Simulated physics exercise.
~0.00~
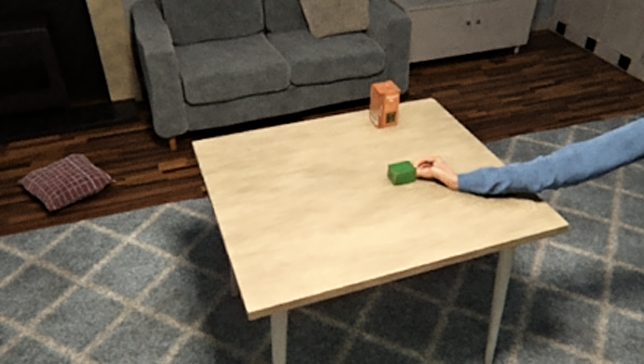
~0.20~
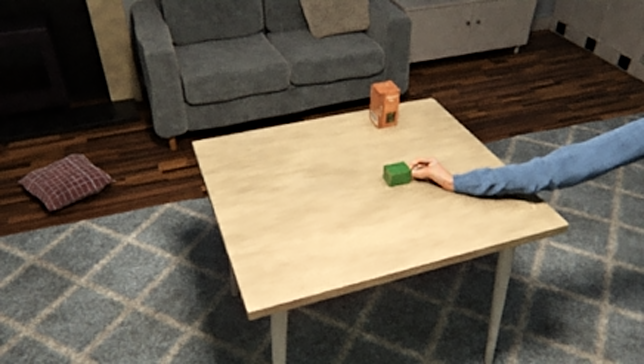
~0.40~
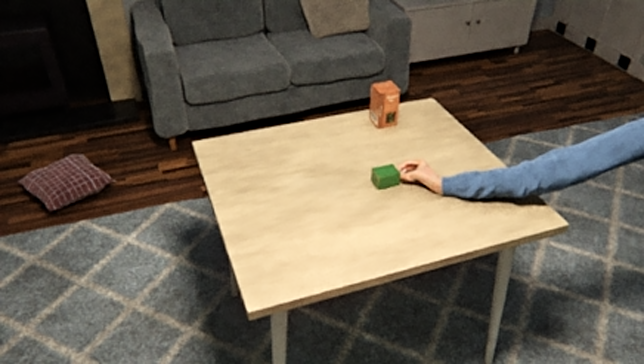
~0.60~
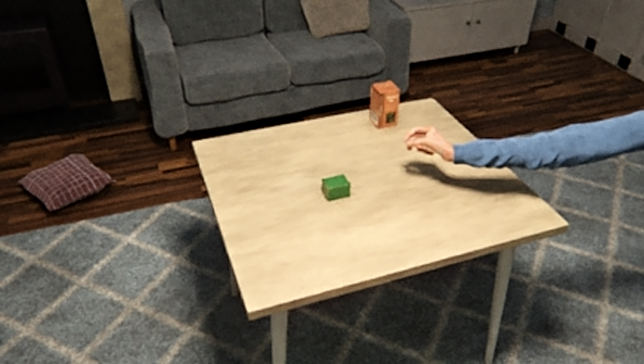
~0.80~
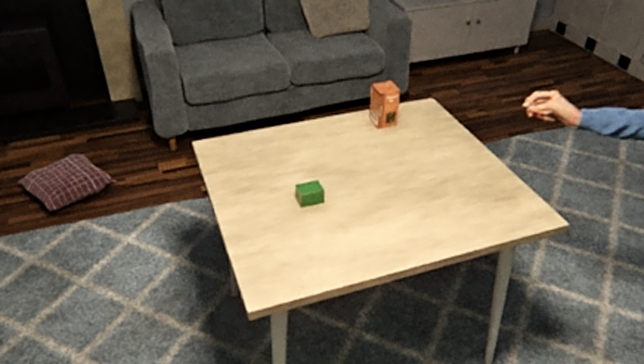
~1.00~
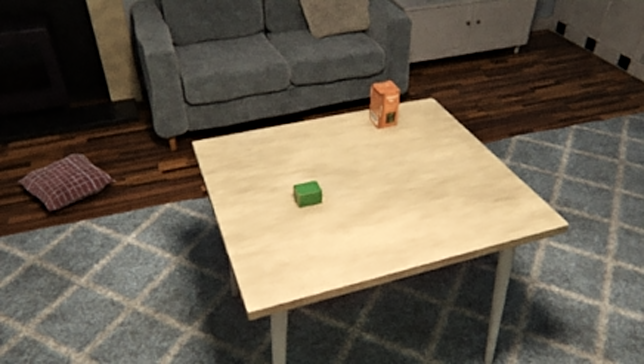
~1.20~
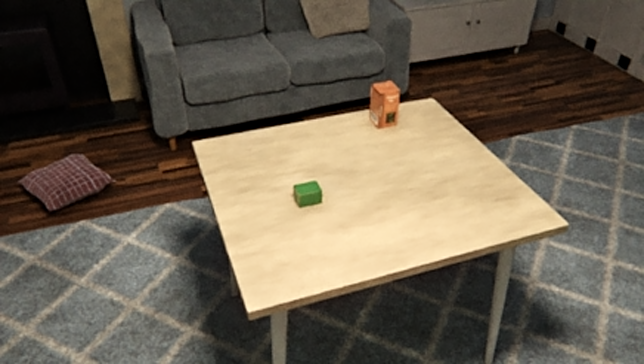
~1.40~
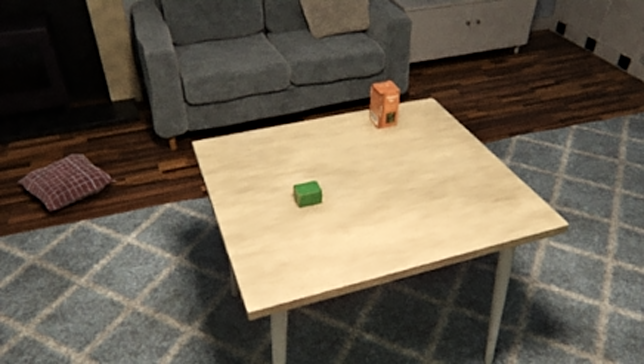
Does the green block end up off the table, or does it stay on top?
It stays on top. The green block slides left after the hand lets go and comes to rest on the tabletop.
